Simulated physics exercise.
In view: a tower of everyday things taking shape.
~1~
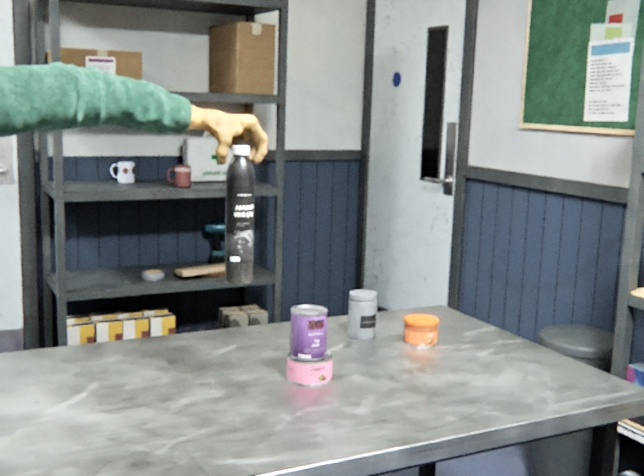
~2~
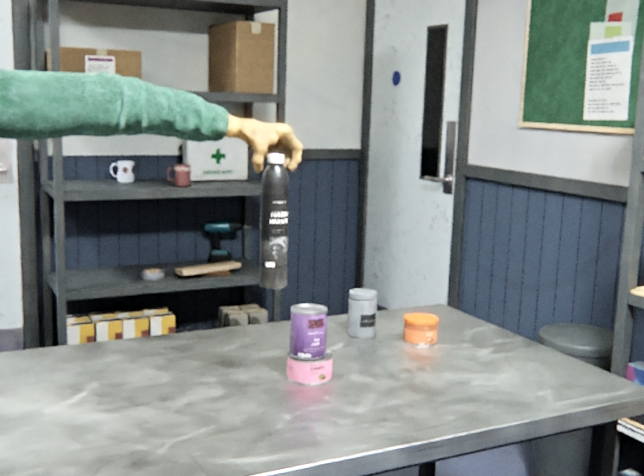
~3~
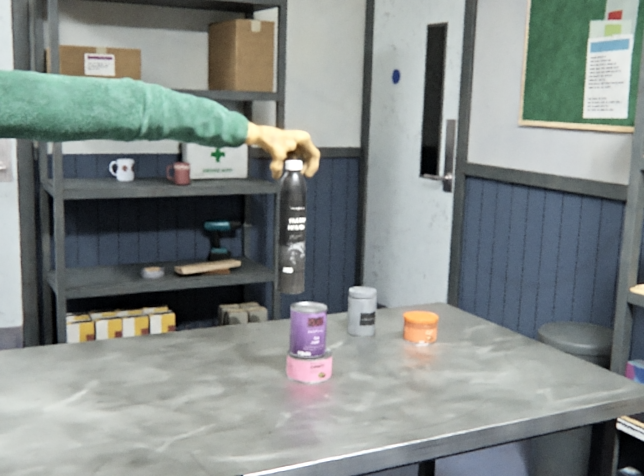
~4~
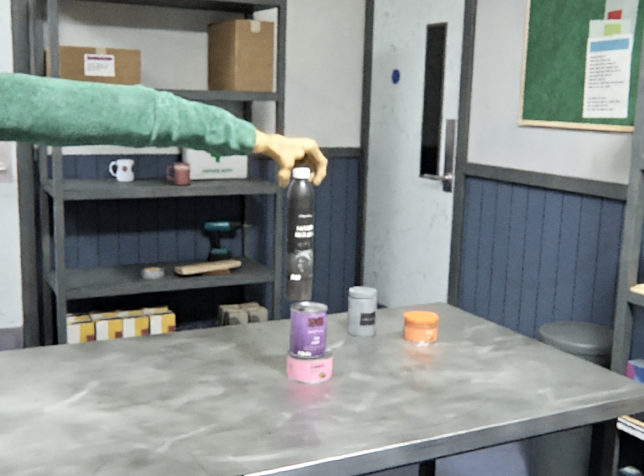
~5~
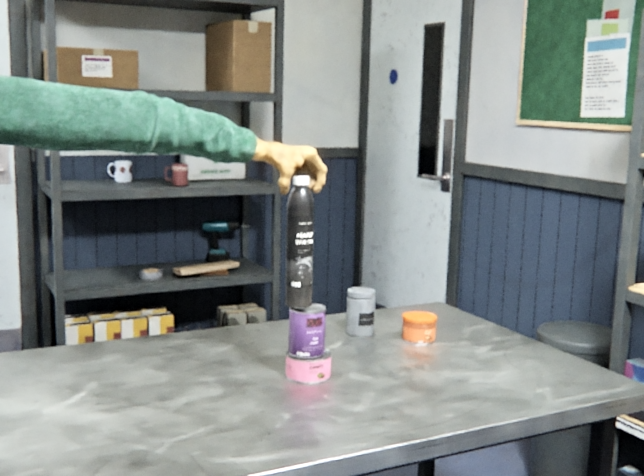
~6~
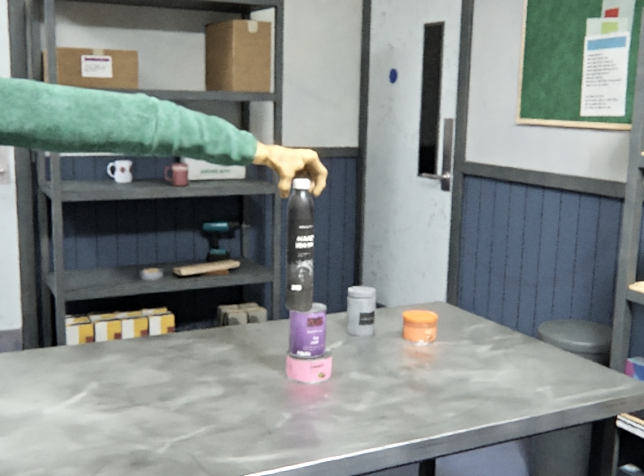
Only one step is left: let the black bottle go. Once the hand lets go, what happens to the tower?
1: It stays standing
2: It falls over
1.
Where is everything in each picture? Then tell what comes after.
In the first picture, still above its spot; black bottle (240, 215); grey jar (362, 314).
In the second picture, still above its spot; black bottle (275, 221); purple tin (308, 331).
In the third picture, still above its spot; black bottle (292, 227); grey jar (362, 311).
In the fourth picture, still above its spot; black bottle (300, 235); purple tin (308, 330).
In the fifth picture, still above its spot; black bottle (300, 241); grey jar (361, 311).
In the sixth picture, in place under the hand; black bottle (300, 245); purple tin (308, 330).
Then, 0.20 s after the last picture, nothing has stirred.
Then, 0.60 s after the last picture, black bottle resting near (300, 245).
At rest, all 5 in place. Seen from the same camera at the end, black bottle near (300, 245). The pile keeps its balance.
